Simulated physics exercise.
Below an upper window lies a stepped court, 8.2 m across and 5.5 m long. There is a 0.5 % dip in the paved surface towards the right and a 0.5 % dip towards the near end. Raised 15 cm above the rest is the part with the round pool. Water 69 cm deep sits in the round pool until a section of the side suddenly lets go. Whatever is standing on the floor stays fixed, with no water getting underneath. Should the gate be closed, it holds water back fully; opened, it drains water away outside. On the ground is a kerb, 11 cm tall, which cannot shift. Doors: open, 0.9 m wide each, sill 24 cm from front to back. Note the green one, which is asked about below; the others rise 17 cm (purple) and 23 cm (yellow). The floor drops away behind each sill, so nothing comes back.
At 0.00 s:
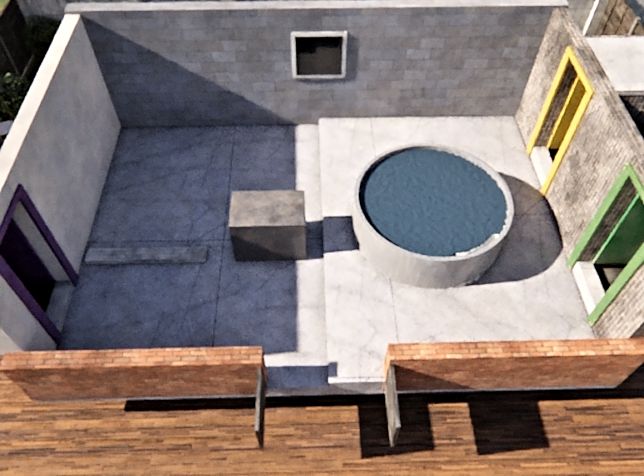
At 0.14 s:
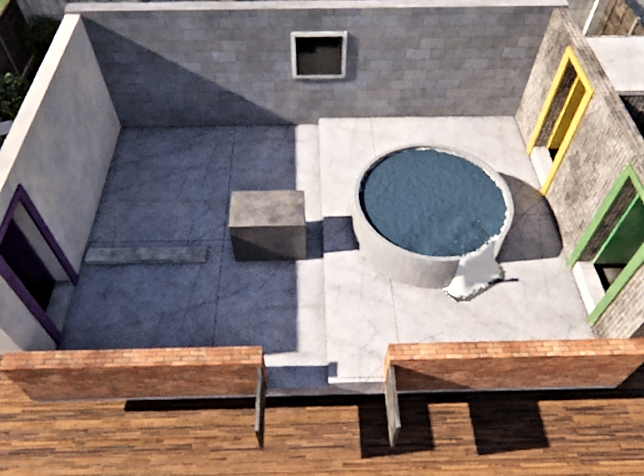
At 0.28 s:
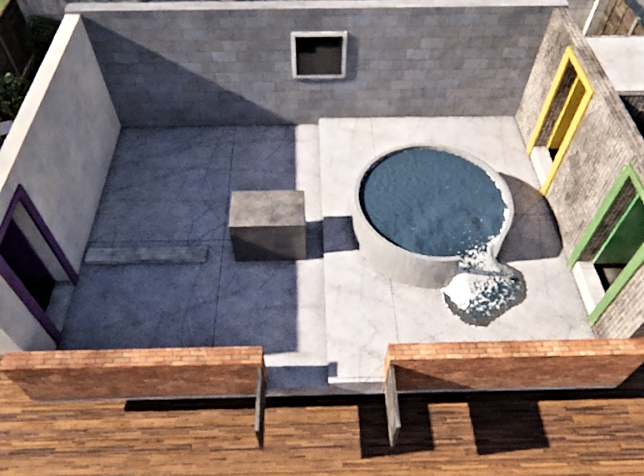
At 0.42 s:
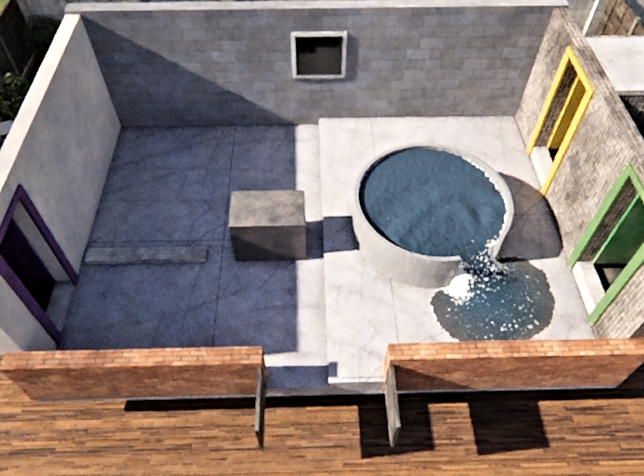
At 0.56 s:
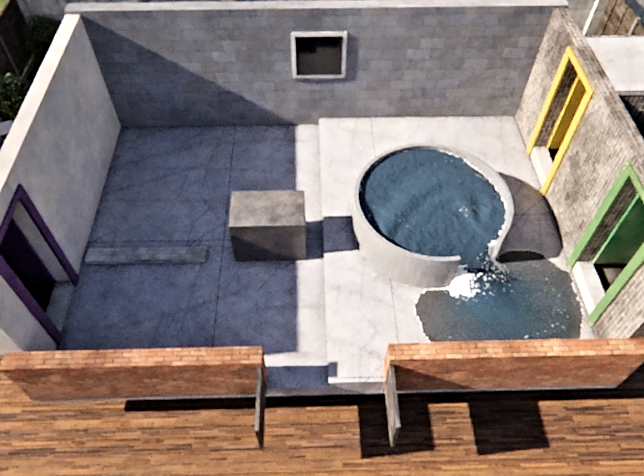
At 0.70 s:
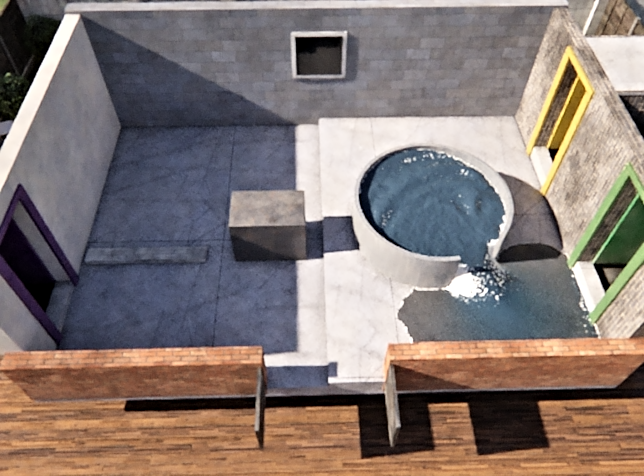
We see a walled court with a full round pool at the right; a gap opens in its near right side, and water pours out, spreading across the pale paving until it reaches the green door.
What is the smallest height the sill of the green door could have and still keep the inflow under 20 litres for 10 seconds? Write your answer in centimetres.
29 cm.
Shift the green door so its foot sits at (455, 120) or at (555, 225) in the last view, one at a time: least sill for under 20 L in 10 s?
About 14.5 cm, then about 7.0 cm.
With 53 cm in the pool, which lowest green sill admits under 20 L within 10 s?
Something near 21 cm should do.
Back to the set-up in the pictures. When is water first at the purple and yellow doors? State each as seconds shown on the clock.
Purple: 5.0 s; yellow: 2.6 s.
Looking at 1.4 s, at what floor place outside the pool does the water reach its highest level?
At about pixel (601, 360).
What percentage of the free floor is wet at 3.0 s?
Wet share: Around 35 %.
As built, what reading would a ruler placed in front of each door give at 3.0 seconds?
Door by door in cm - purple 0, green 30, yellow 6.
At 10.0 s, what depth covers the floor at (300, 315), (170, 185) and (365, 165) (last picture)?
First spot about 2 cm, second about 5 cm, third about 5 cm.
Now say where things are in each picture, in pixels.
The first picture shows the round pool at (432, 200) is whole and still, 69 cm deep; the green door at (607, 256) is dry.
In the second picture, the gap is at (476, 268), the front 0.3 m out at (469, 296); the back of the round pool holds 69 cm.
In the third picture, the gap is at (475, 269), the front 0.8 m out at (485, 319); the back of the round pool holds 69 cm.
In the fourth picture, water pours out at (475, 269) and has run 1.3 m, to a hidden place; about 6 cm deep outside, 69 cm at the back.
In the fifth picture, water pours out at (475, 269) and has run 1.8 m, to a hidden place; about 5 cm deep outside, 69 cm at the back.
In the sixth picture, the front is at a hidden place, 2.2 m from the gap at (476, 268); 4.0 m2 of floor is wet, 67 cm left at the back; water is at the green door at (607, 256).
After 1.4 s water covers 10 % of the floor, deepest (55 cm) near (601, 360); 29 cm at the green door, 1 litre in over its 22 cm sill.
After 3.0 s water covers 35 % of the floor, deepest (36 cm) near (576, 361); 30 cm at the green door, 51 litres in over its 22 cm sill.
After 10.0 s water covers 95 % of the floor, deepest (16 cm) near (576, 361); 13 cm at the green door, 88 litres in over its 22 cm sill.
At the green door as built, the water arrived by 0.7 s and peaked near 33 cm at 1.8 s.
Run again over the same 10 s with other heights there, 35 litres in over 26.5 cm, 2 litres over 36 cm. The limit of 20 litres is kept from about 29 cm up.
